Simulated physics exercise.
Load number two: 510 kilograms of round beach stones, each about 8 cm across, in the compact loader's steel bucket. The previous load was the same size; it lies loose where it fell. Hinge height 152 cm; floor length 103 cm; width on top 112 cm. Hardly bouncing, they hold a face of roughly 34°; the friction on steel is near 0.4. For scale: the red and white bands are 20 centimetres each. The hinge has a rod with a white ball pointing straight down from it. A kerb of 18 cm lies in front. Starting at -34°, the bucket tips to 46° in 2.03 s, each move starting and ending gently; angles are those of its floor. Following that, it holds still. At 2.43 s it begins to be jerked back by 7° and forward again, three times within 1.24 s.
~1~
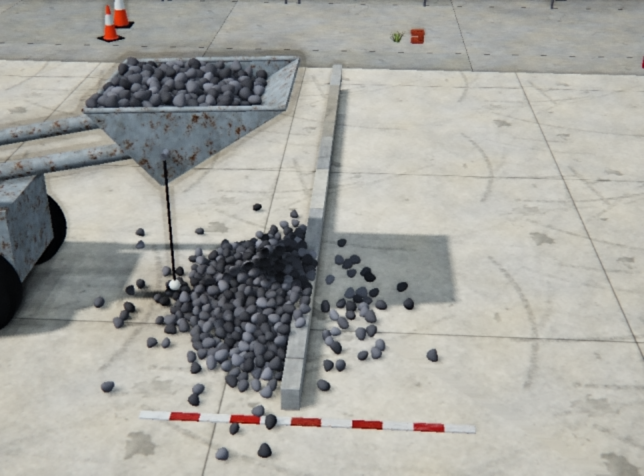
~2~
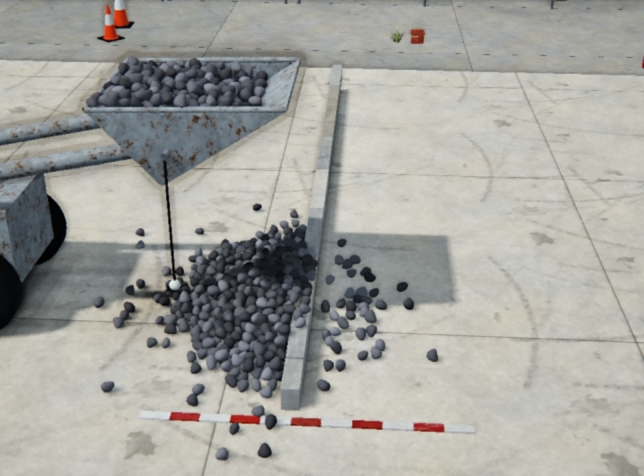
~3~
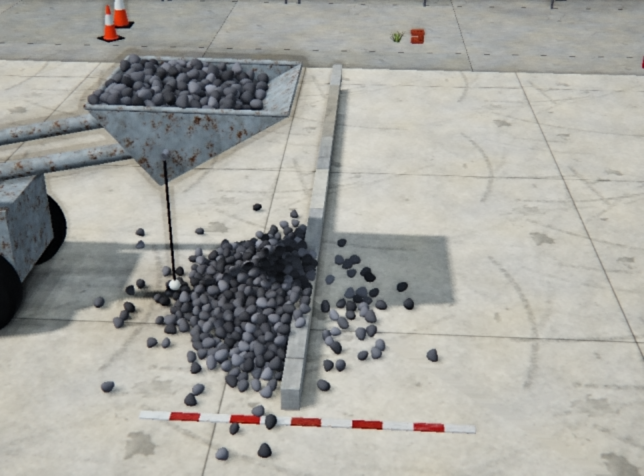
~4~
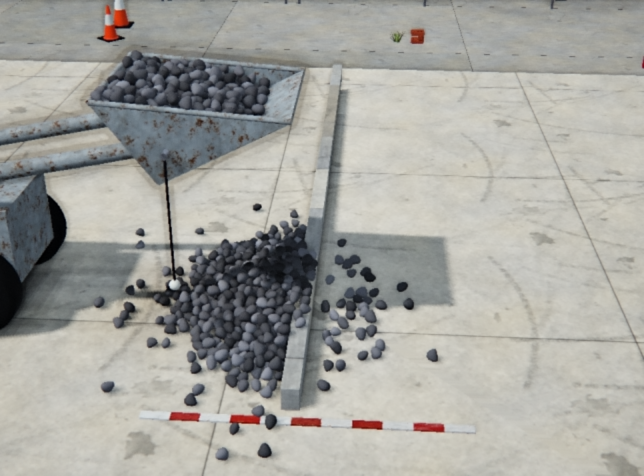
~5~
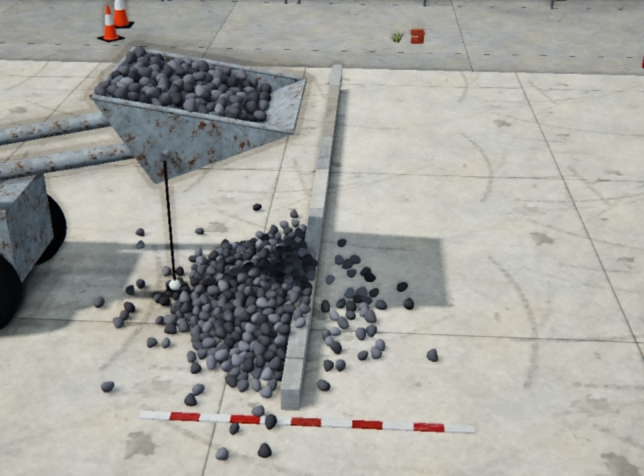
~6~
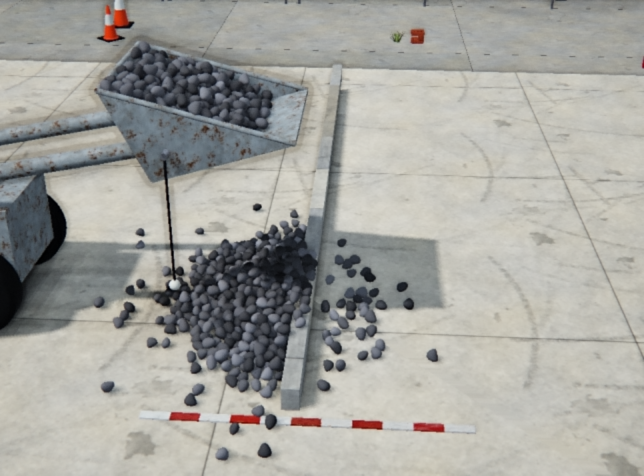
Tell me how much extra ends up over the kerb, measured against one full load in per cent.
The extra comes to about 81 percent of a load.
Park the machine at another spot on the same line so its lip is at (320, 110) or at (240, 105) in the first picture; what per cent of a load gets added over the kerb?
About 100 per cent for the first, 40 per cent for the second.
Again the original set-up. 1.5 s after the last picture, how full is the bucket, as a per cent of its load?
About 10 per cent is held.
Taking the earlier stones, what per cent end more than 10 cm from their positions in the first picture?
The answer is about 10 per cent.
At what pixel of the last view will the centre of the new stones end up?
In the last view, about pixel (359, 297).
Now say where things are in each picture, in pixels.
Lip at (286, 108), floor tilted -34°, highest stones at (175, 74). The earlier load is highest near (273, 267), 30 cm above ground level, 94 % on this side of the kerb, 6 % over the kerb, in the first picture.
Lip at (287, 110), floor tilted -33°, highest stones at (175, 73), in the second picture.
Lip at (289, 115), floor tilted -31°, highest stones at (158, 73), in the third picture.
Lip at (291, 122), floor tilted -27°, highest stones at (144, 68), in the fourth picture.
The bucket is at -23°, its lip at (294, 132); the top of the load is at (141, 63), in the fifth picture.
Lip at (296, 144), floor tilted -17°, highest stones at (146, 59), in the sixth picture.
Then, 0.9 s after the last picture the floor is at 33°; in per cent of one load, 85 in the bucket, 107 on this side of the kerb, 8 over the kerb; the foremost stones are at (391, 320).
Then, 1.5 s after the last picture the floor is at 46°; in per cent of one load, 9 in the bucket, 131 on this side of the kerb, 61 over the kerb; the foremost stones are at (432, 306).
Then, 3.5 s after the last picture the floor is at 46°; in per cent of one load, 0 in the bucket, 113 on this side of the kerb, 87 over the kerb; the foremost stones are at (576, 325).
Then, 6.3 s after the last picture the floor is at 46°; in per cent of one load, 0 in the bucket, 113 on this side of the kerb, 87 over the kerb; the foremost stones are at (576, 325). Net gain over the kerb, 81.
